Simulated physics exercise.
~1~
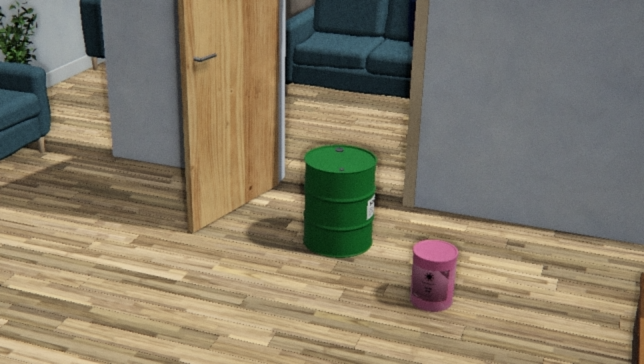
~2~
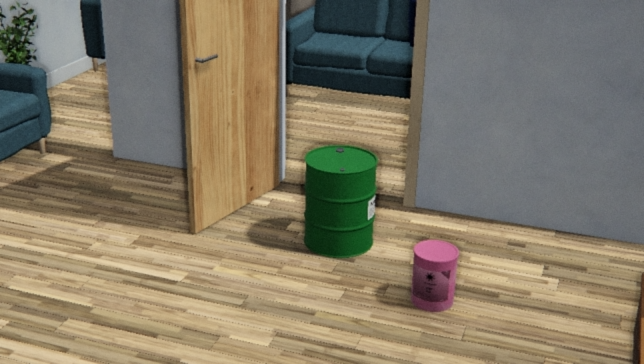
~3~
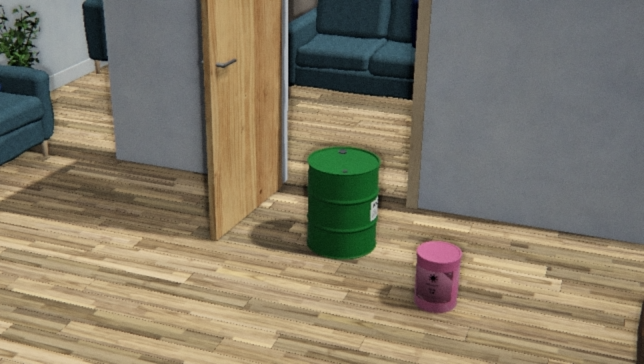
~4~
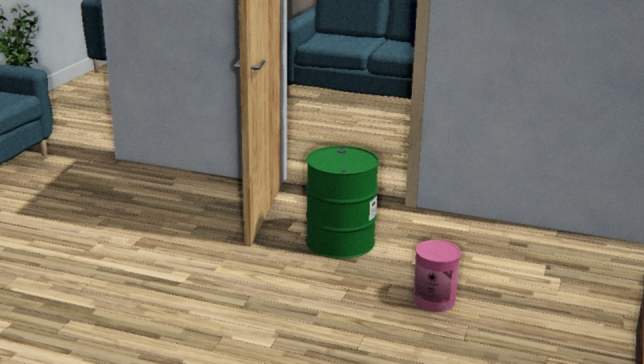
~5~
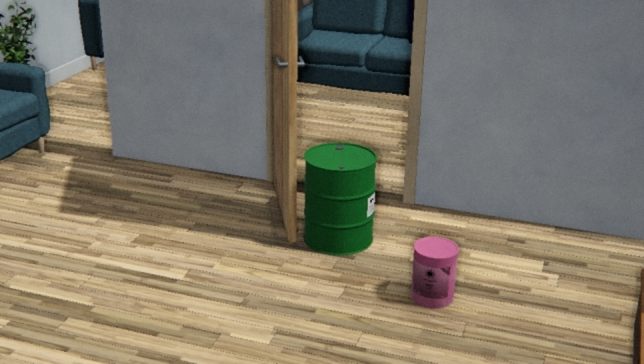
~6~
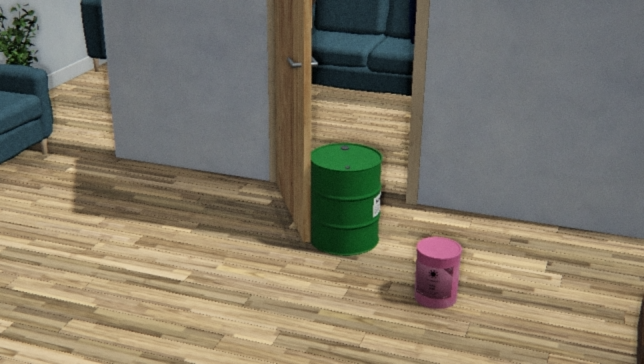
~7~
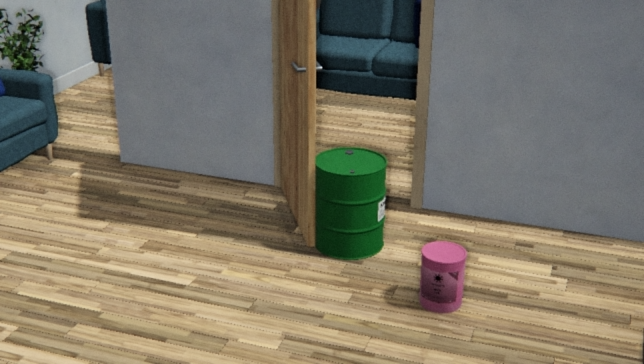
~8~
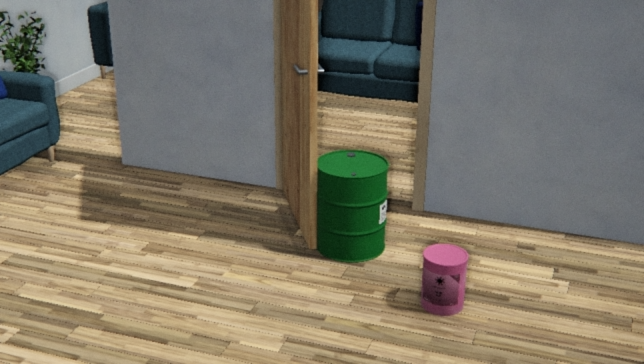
Wooden door swinging partly closed towards a green drum and stopping against it, still ajar, with a pink pail standing nearby.
